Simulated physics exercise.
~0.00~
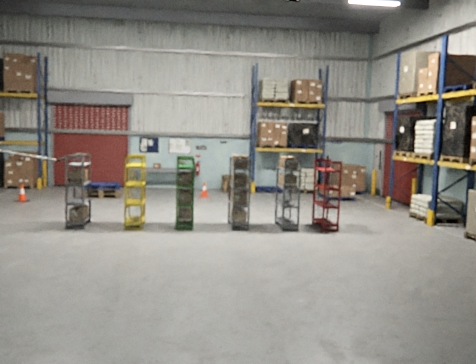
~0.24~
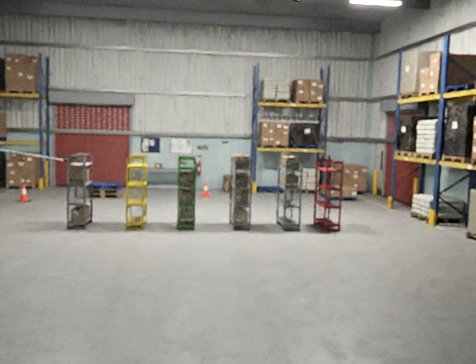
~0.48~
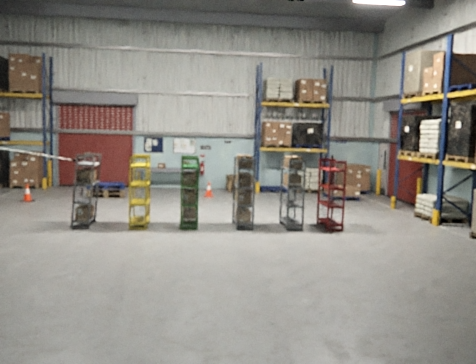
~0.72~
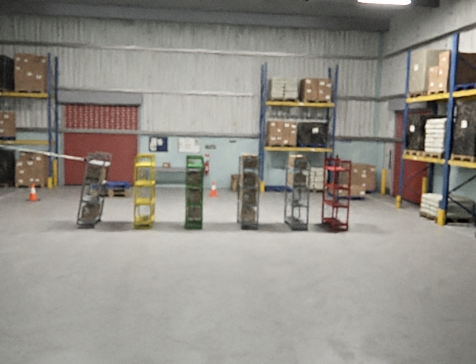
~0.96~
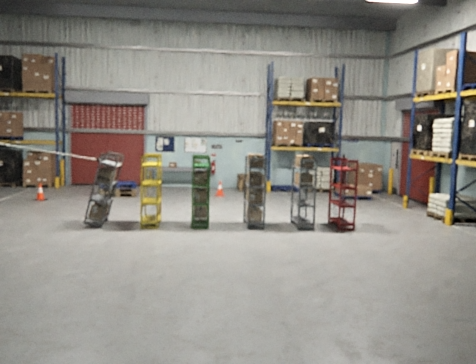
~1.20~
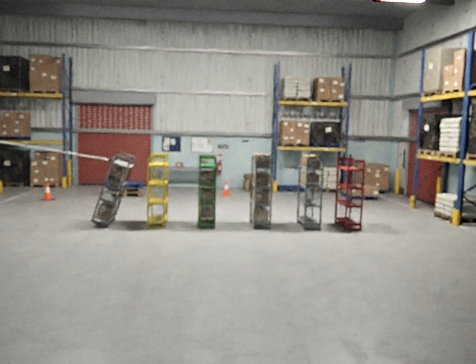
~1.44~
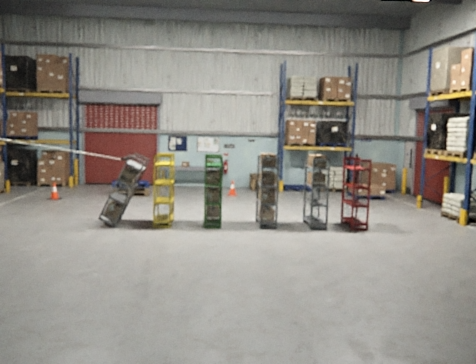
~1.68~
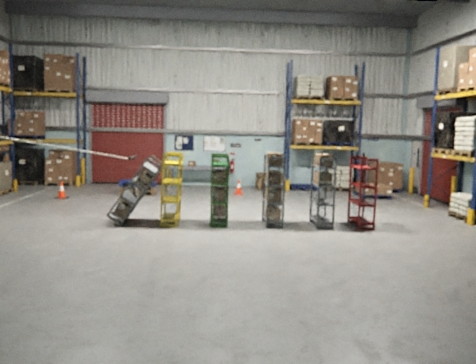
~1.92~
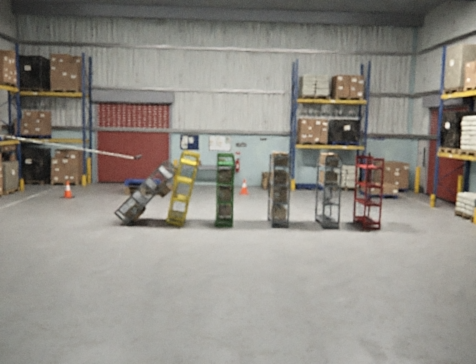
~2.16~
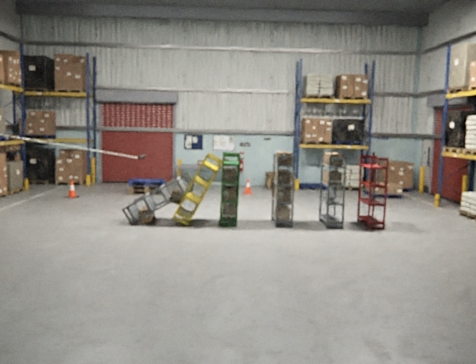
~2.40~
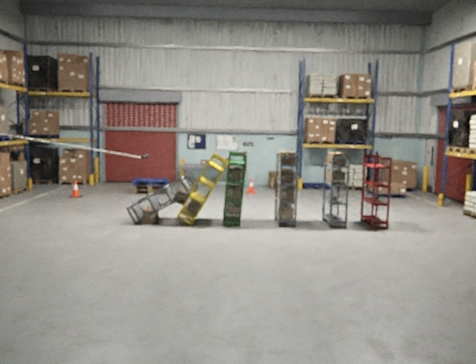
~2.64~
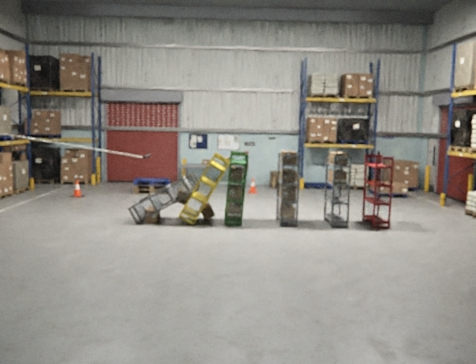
The clip shows a pole tipping the leftmost of six shelving units in a warehouse until it falls against the yellow one, which tilts right and comes to rest leaning on the slightly tilted green unit, while the remaining three, including the red one, stay upright.
